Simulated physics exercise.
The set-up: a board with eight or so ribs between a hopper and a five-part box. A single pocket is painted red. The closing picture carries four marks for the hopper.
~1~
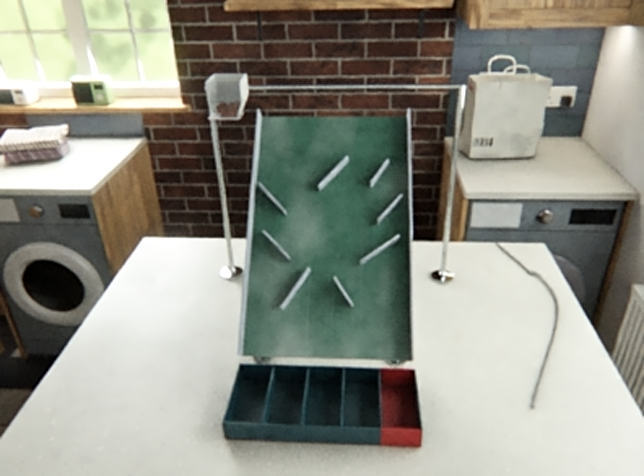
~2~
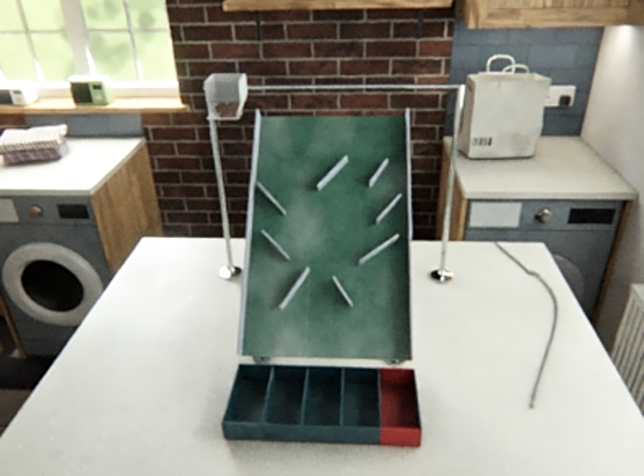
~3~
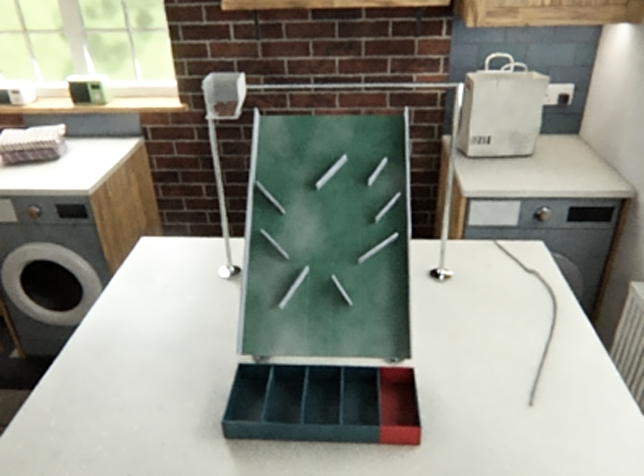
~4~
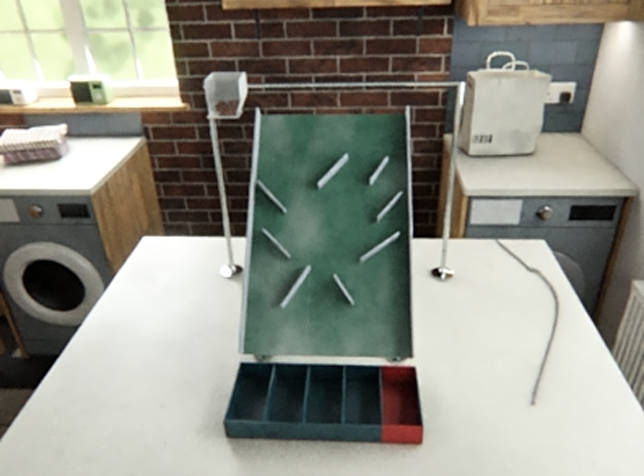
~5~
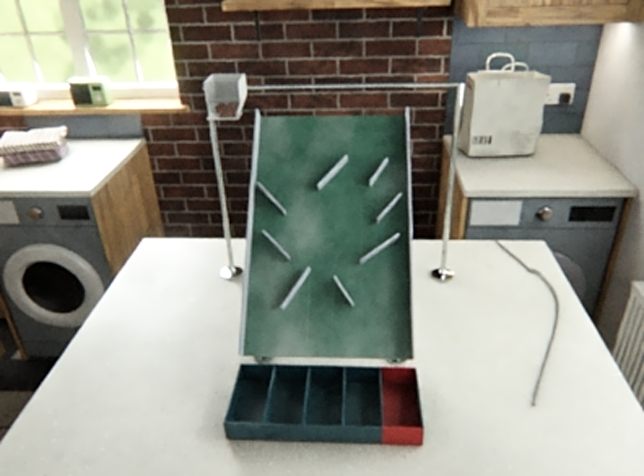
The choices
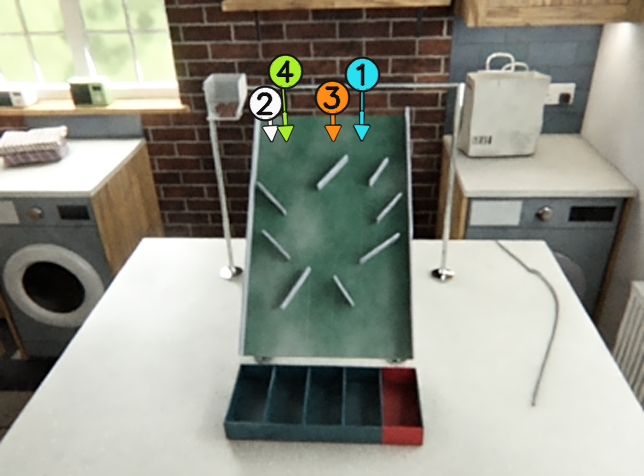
A green sloping board stands on a white table in a kitchen, viewed from the front and slightly above, with brick wall and washing machines behind. Pale angled ribs dot its face, a small clear hopper hangs on a metal frame at upper left, and a dark box with one red compartment at right sits below. Nothing visibly moves, apart from the faintest shifts in the view.
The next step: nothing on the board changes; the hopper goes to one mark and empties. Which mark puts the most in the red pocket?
1.
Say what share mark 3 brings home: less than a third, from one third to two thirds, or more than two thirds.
Less than a third.
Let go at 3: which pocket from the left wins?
The first.
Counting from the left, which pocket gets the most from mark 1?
The fifth.
On the marked copy, mark 1 meets the board at (361, 134); mark 2 meets the board at (271, 135); mark 3 meets the board at (333, 135); mark 4 meets the board at (286, 135).
For mark 1, roughly half in the red pocket, roughly half in other pockets.
For mark 2, about a tenth in the red pocket, the larger part in other pockets, about a tenth held on the board.
For mark 3, just a few in the red pocket, almost all in other pockets.
For mark 4, just a few in the red pocket, almost all in other pockets.
